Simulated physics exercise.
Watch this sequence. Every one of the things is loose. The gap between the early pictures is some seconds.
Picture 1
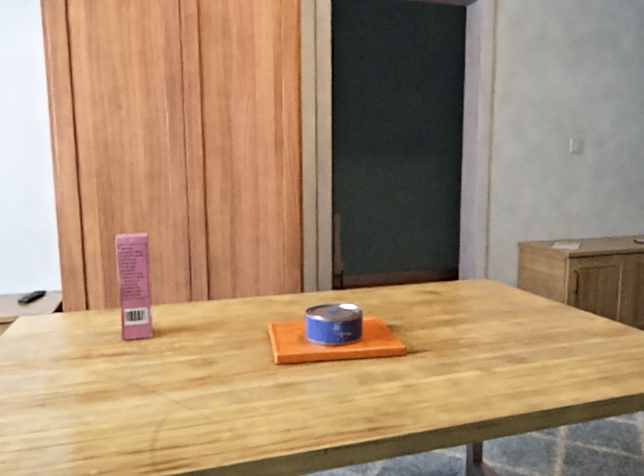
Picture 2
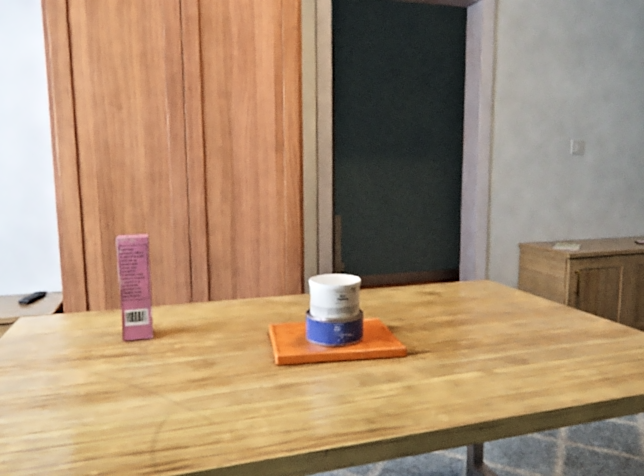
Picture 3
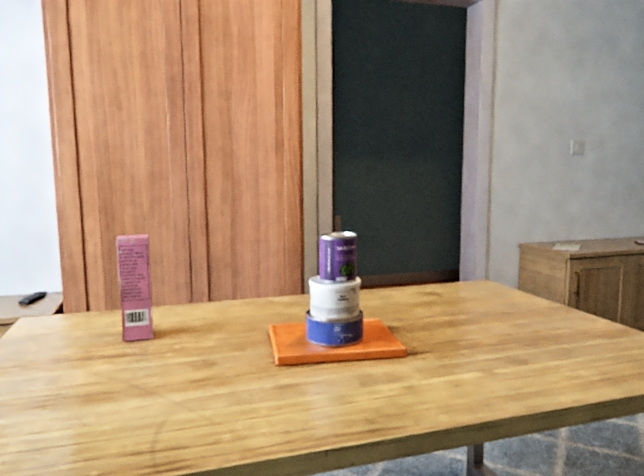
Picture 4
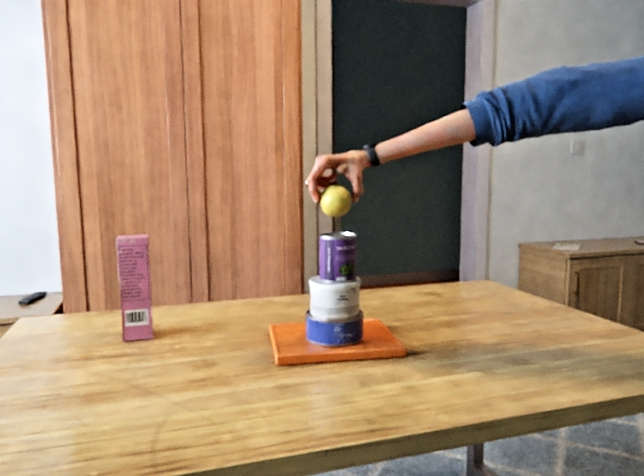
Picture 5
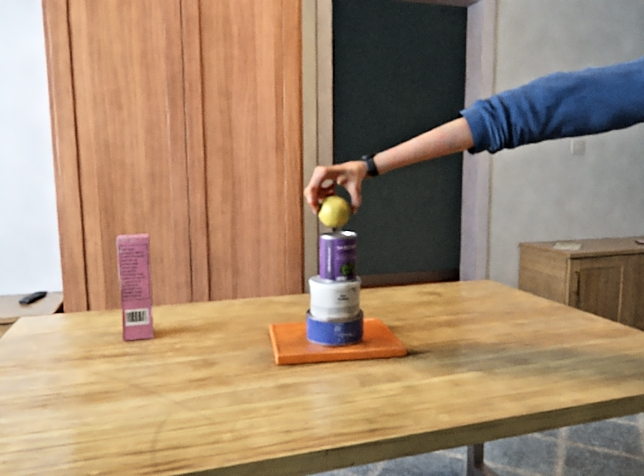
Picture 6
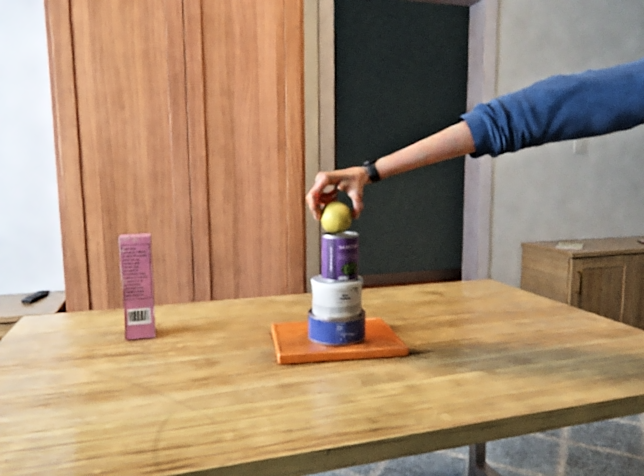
A white tub and then a purple can appeared on the blue tub on the orange tray, and a hand lowered a yellow lemon onto the can, still holding it, beside a pink carton.
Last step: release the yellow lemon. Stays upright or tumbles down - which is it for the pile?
The pile stays upright.
Then, 0.50 s later than the last frame, all is still.
Then, 1.40 s later than the last frame, yellow lemon resting near (337, 218).
When it is over, all 6 as before. End places, in pixels of the last picture, yellow lemon near (337, 218). The pile holds.
